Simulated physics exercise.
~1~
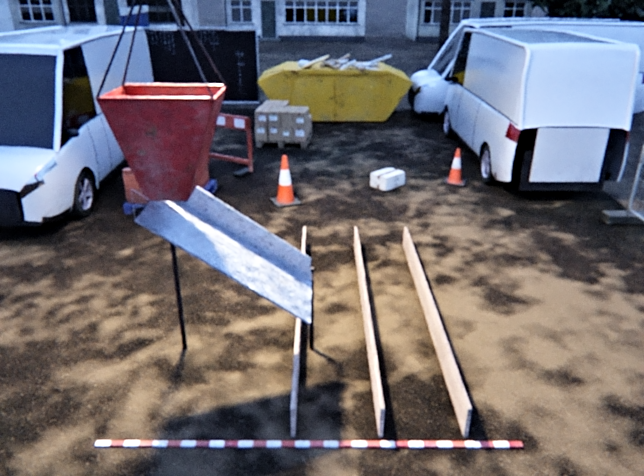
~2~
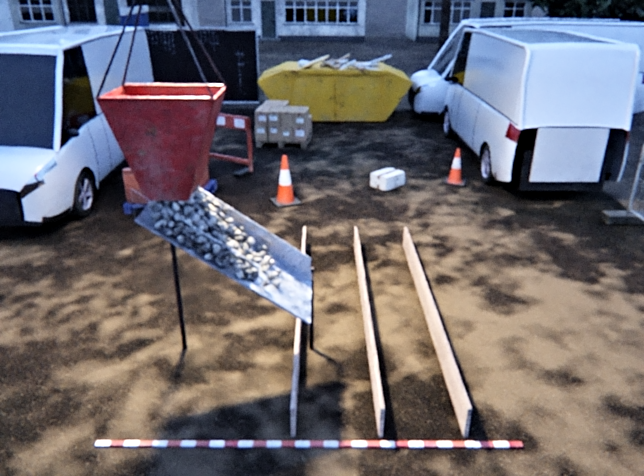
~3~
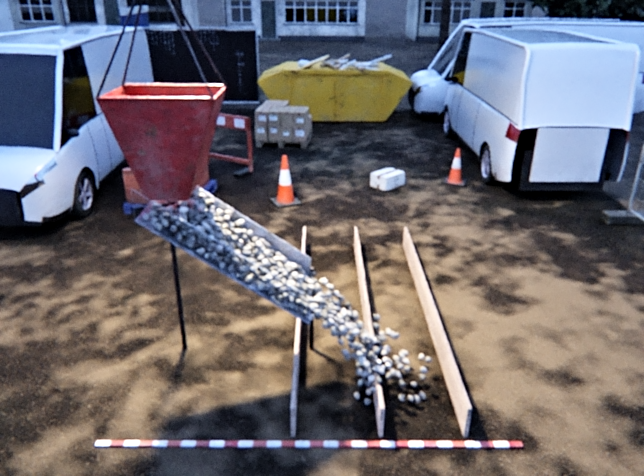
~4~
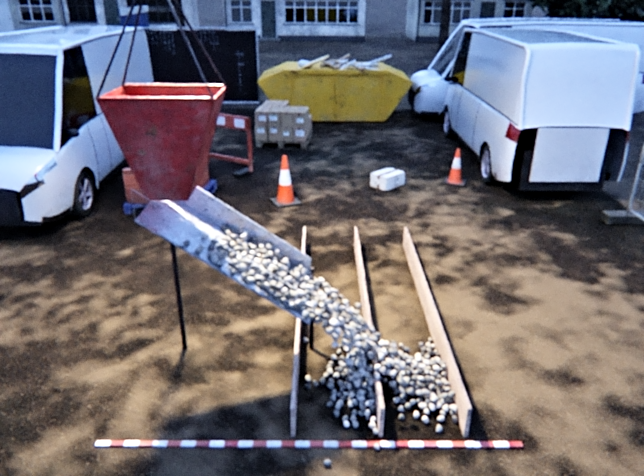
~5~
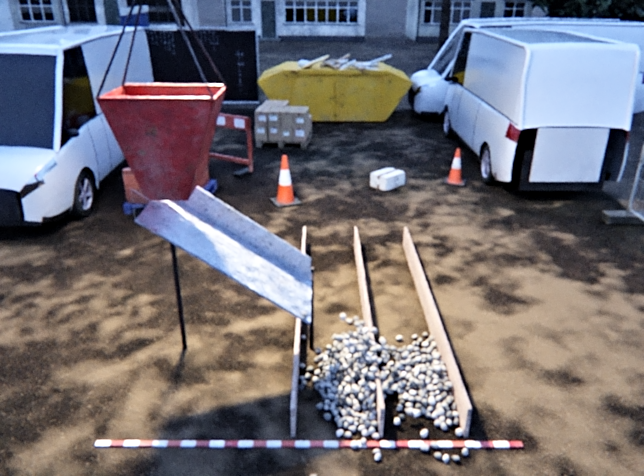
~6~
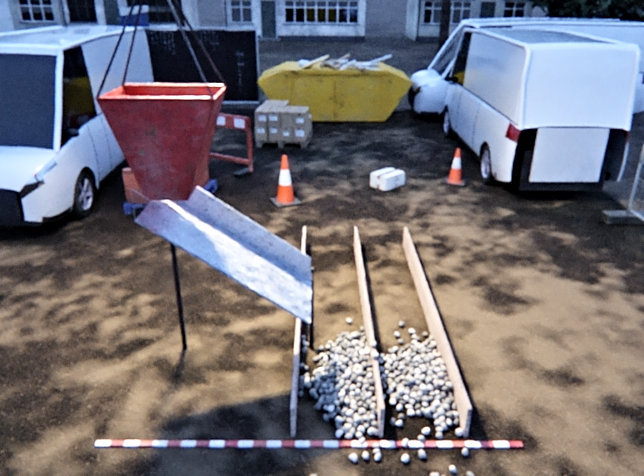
In the video, round pale stones pour from a red hopper down a sloping steel chute in a yard with parked white vans. They tumble between three wooden planks and settle in both bays, slightly more in the left, with a few lying near the striped staff.
